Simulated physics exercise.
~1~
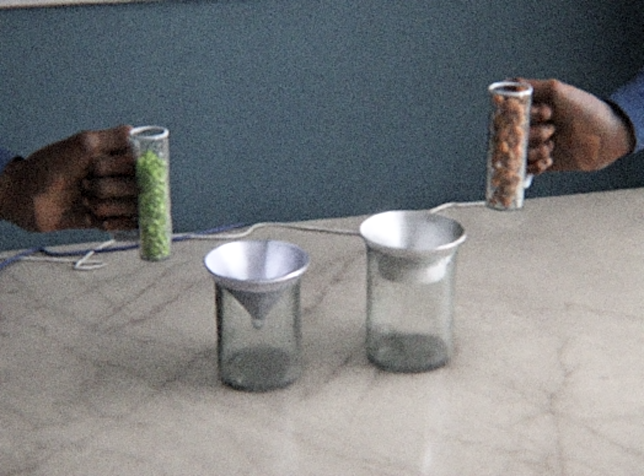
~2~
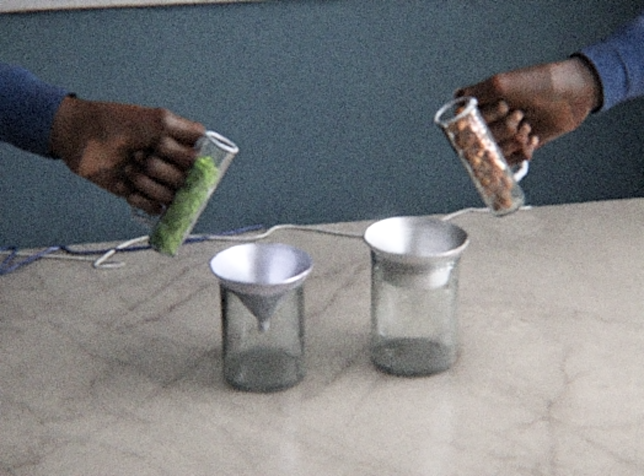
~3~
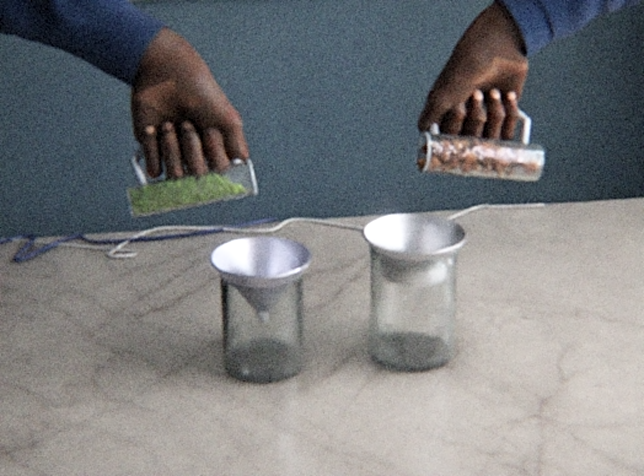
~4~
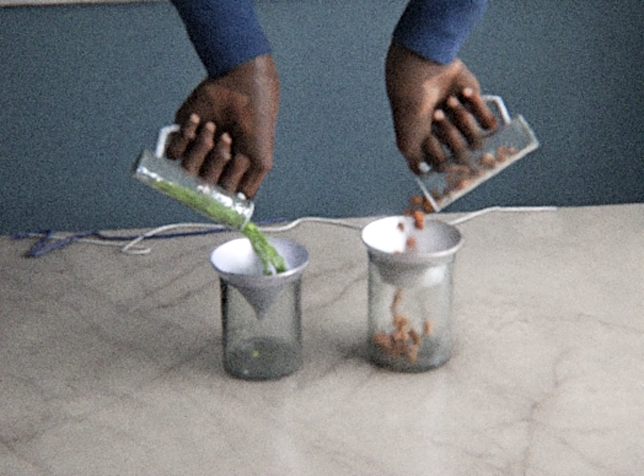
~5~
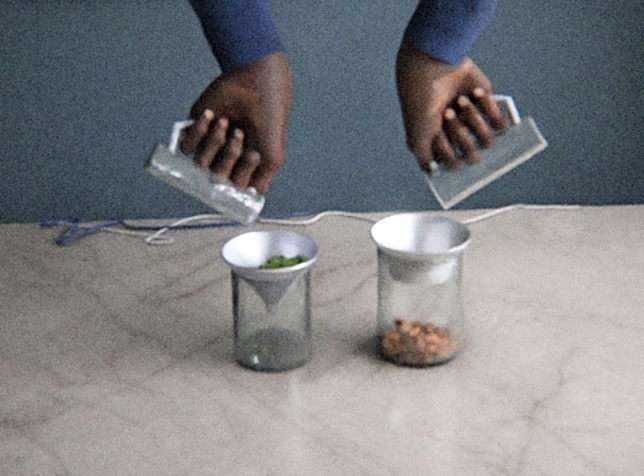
On a marble surface, hands tip green bits that clog one funnel and brown bits that pass through.
